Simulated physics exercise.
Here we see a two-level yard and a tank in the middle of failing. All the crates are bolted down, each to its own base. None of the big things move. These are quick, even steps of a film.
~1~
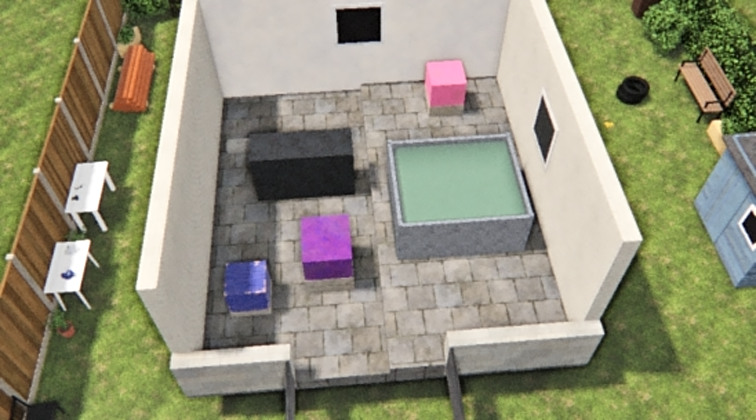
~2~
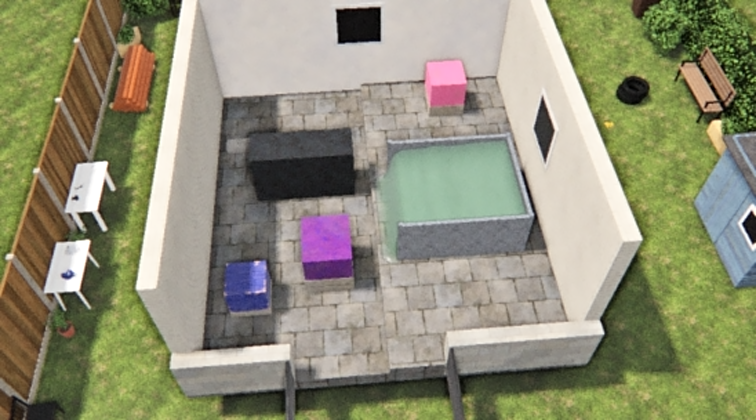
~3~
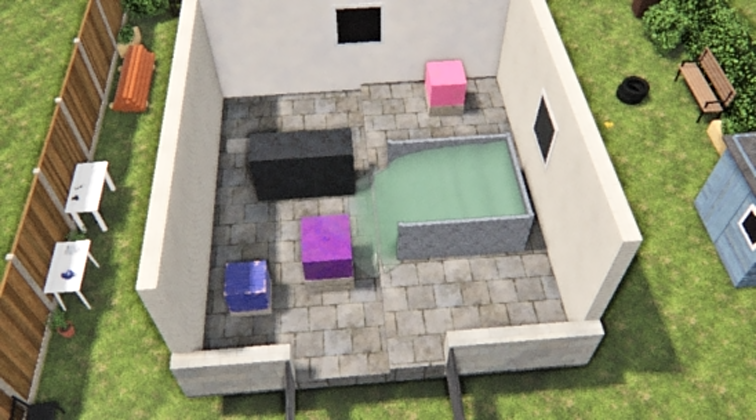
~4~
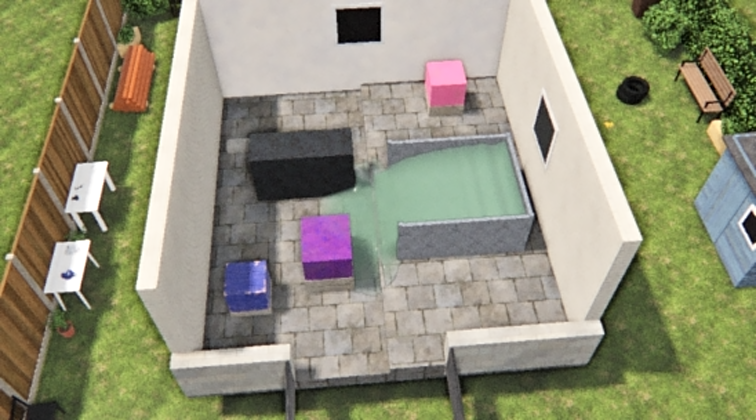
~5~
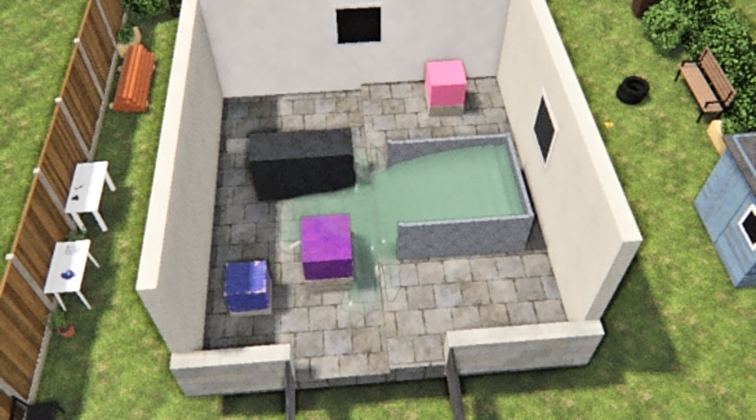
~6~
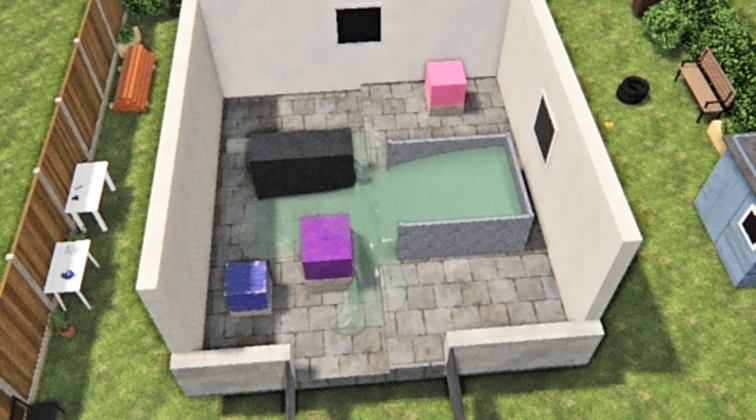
Green water pouring from the left side of a gray tank, spreading left across stone paving around purple and black blocks.
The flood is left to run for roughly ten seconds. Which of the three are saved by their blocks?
In the end blue crate: Too low. Pink crate: High enough. Purple crate: Too low.
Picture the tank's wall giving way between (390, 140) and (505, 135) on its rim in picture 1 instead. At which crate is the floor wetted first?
My pick is the pink one.
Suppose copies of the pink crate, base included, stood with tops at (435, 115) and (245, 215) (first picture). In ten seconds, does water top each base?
In the listed order, the first crate remains untouched while the second gets reached.
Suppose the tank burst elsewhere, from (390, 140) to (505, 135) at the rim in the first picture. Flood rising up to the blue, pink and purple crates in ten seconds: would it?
Result: Blue crate is swamped; pink crate is swamped; purple crate is not reached.
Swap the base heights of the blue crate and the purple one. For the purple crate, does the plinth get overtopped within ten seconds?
I'd say the purple crate gets swamped.
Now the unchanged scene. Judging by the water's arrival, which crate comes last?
It would be the crate marked pink.
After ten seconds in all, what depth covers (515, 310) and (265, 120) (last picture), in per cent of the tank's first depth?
Respectively, around 2 and 12 percent.
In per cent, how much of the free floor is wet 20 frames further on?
That should be about 55 %.
A moment on, water covers 35 % of the floor; the blue crate water round its plinth, the pink crate not reached, the purple crate water round its plinth.
Next, water covers 45 % of the floor; the blue crate water round its plinth, the pink crate not reached, the purple crate water round its plinth.
Then, water covers 55 % of the floor; the blue crate water round its plinth, the pink crate not reached, the purple crate water round its plinth.
Later, water covers 70 % of the floor; the blue crate water round its plinth, the pink crate water round its plinth, the purple crate water round its plinth.
In the end, water covers 75 % of the floor; the blue crate was topped, the pink crate stayed above the water, the purple crate was topped.
